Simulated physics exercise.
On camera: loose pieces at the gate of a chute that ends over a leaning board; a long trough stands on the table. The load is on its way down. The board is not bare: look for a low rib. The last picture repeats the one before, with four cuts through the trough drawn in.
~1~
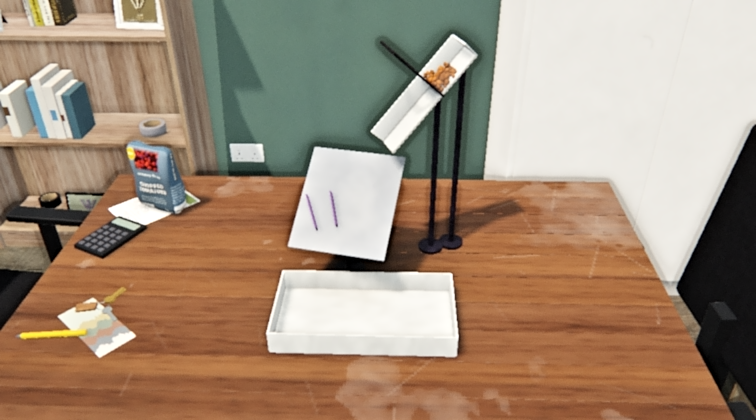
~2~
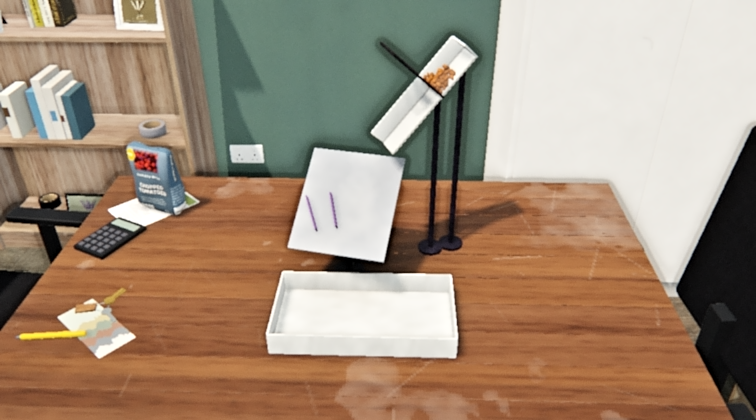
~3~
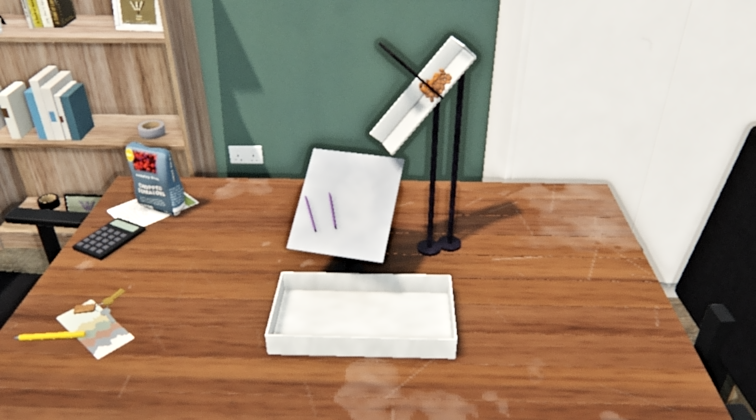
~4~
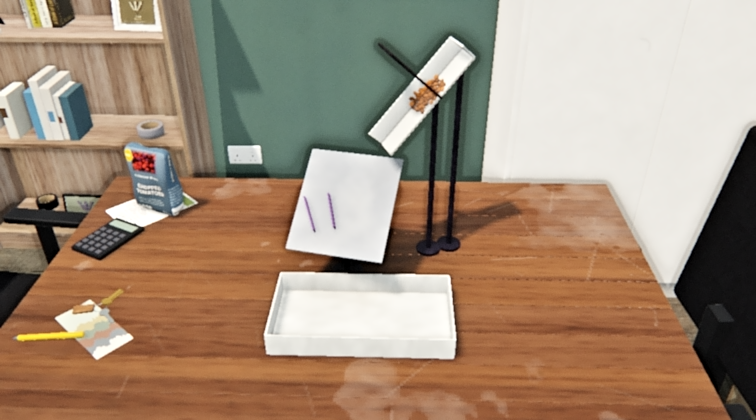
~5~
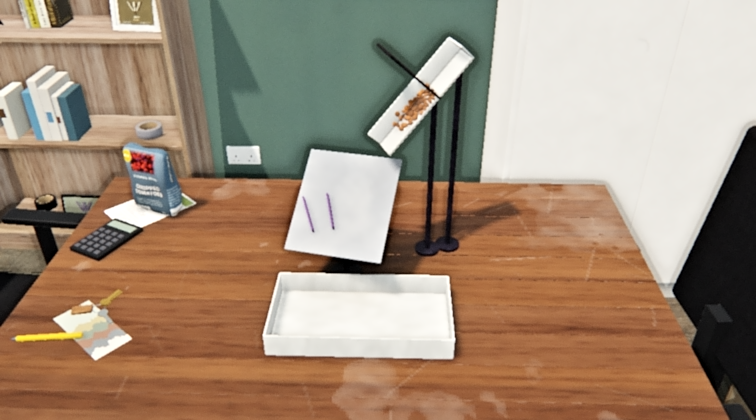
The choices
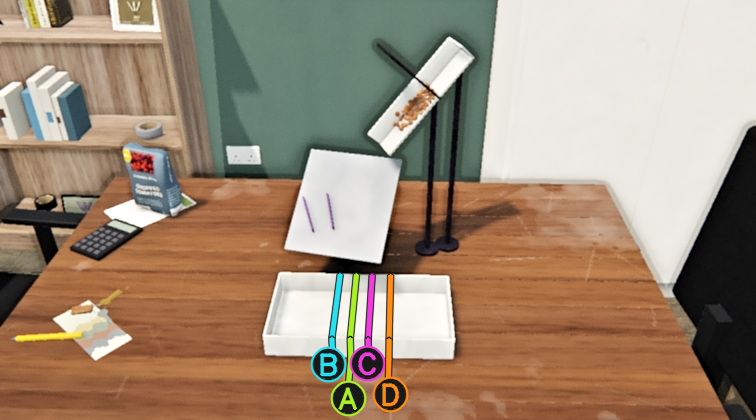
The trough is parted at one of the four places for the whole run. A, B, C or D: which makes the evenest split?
Go for B.
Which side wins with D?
The left side.
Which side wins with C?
Left.
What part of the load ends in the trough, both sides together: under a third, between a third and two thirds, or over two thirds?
It is over two thirds.
On the marked copy, line A crosses the front rim at (350, 338); line B crosses the front rim at (331, 337); line C crosses the front rim at (368, 338); line D crosses the front rim at (389, 339).
For line A, of what is caught, nearly all on the left of the divider, a stray few on the right.
For line B, of what is caught, about half on the left of the divider, about half on the right.
For line C, of what is caught, all on the left of the divider, none on the right.
For line D, of what is caught, all on the left of the divider, none on the right.
